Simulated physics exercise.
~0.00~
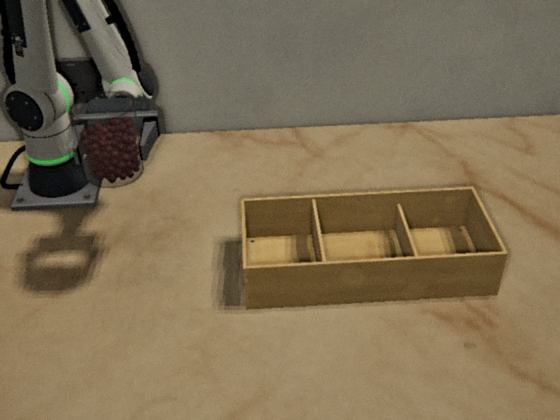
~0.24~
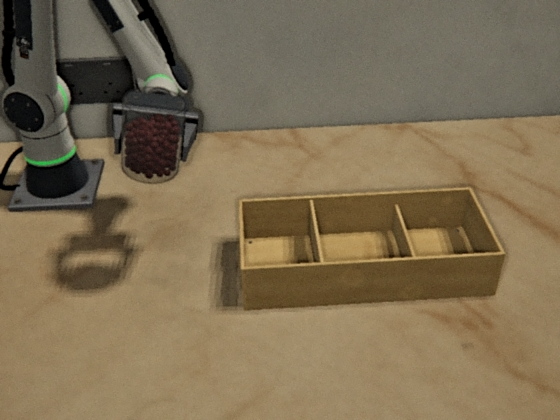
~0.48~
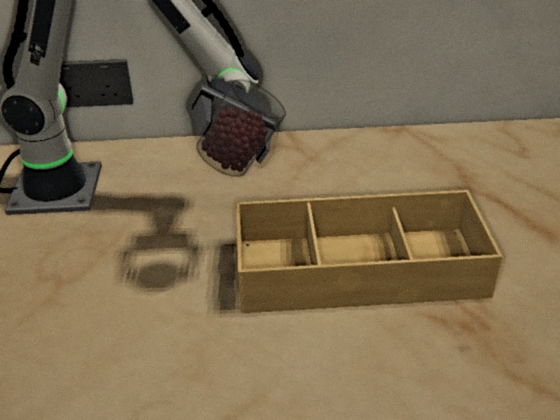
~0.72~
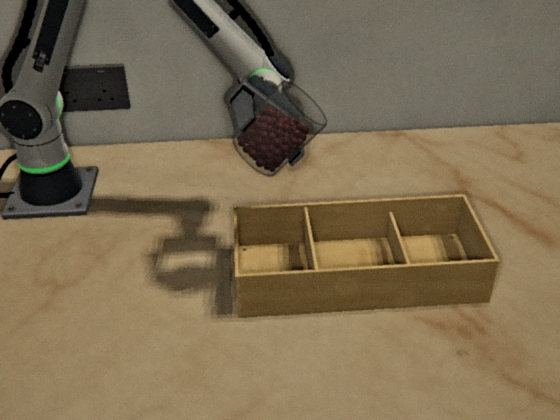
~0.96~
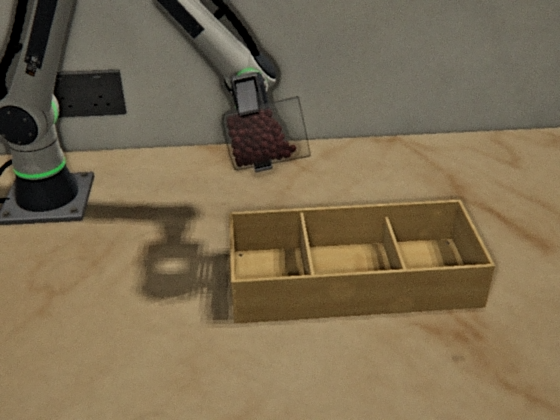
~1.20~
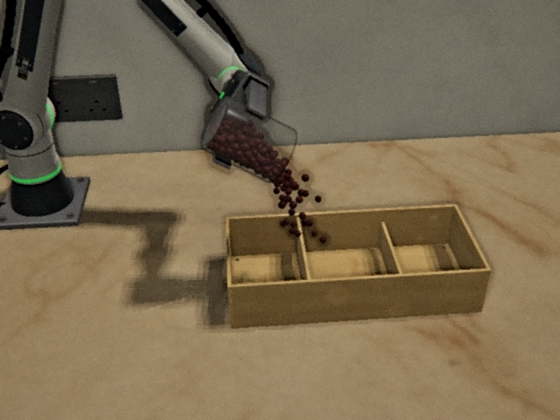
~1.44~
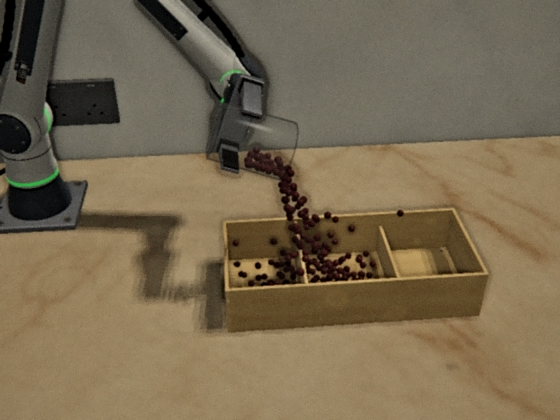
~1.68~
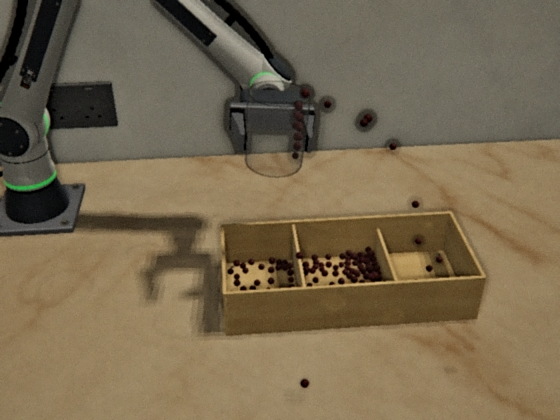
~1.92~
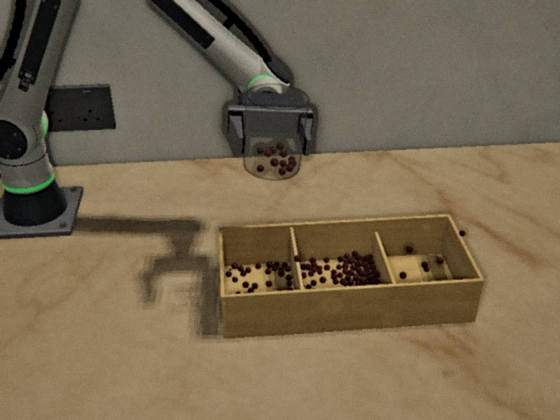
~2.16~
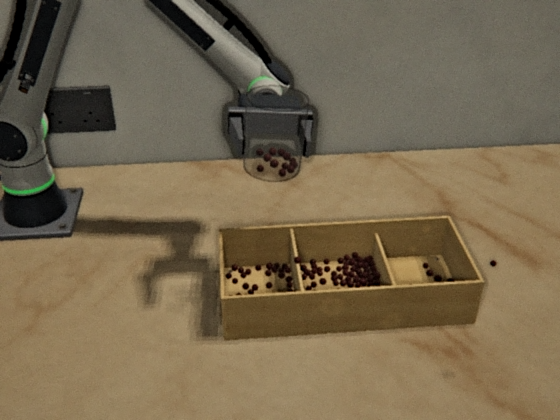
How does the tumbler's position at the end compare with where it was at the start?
The tumbler starts on the left, close to the robot's base, and ends clearly farther right, held higher than the box near its left side.
